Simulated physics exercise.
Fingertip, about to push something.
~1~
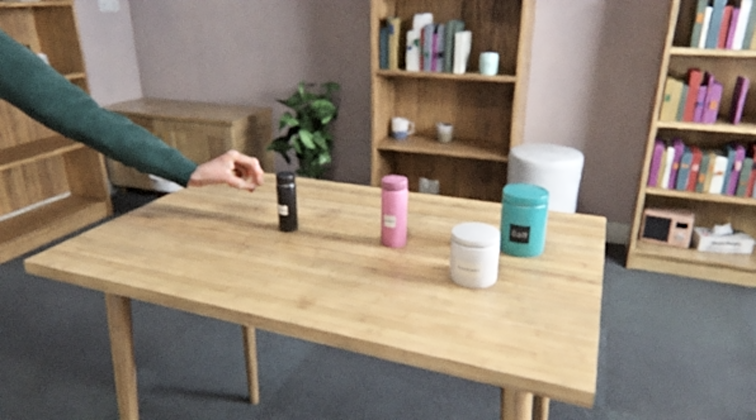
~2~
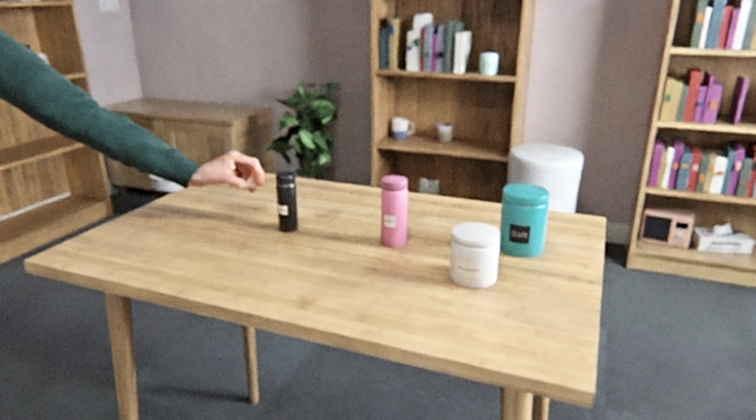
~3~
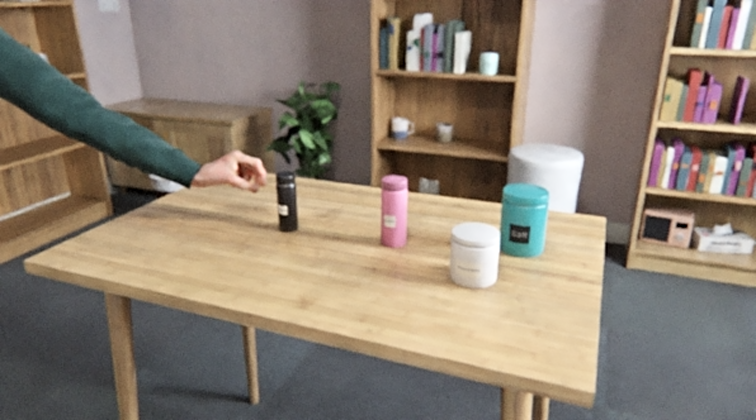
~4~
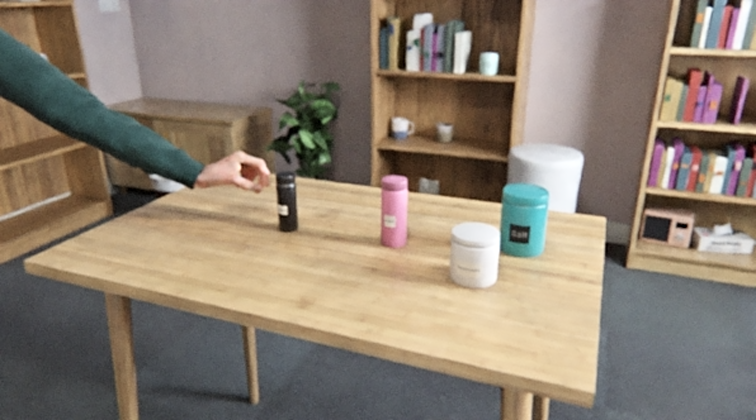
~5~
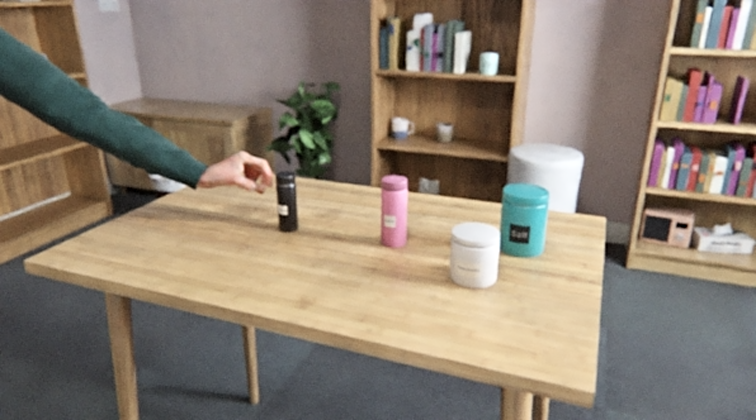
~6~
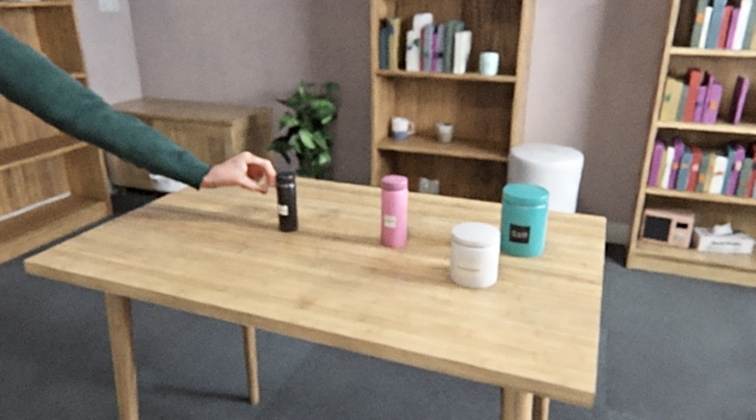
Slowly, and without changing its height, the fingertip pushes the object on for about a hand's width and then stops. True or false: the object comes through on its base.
False.
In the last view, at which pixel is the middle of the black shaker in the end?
At about (325, 225).
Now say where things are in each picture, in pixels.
In the first frame, black shaker (287, 202).
In the second frame, black shaker (287, 202).
In the third frame, black shaker (287, 202).
In the fourth frame, black shaker (287, 202).
In the fifth frame, black shaker (287, 202).
In the sixth frame, black shaker (287, 202).
Then, 0.60 s later than the last frame, black shaker tilted by 19° near (296, 202).
Then, 0.90 s later than the last frame, black shaker tilted by 68° near (317, 215).
Then, 1.30 s later than the last frame, black shaker on its side near (324, 226).
When it is over, lying over on the table, black shaker. End places, in pixels of the last picture, black shaker near (324, 226).
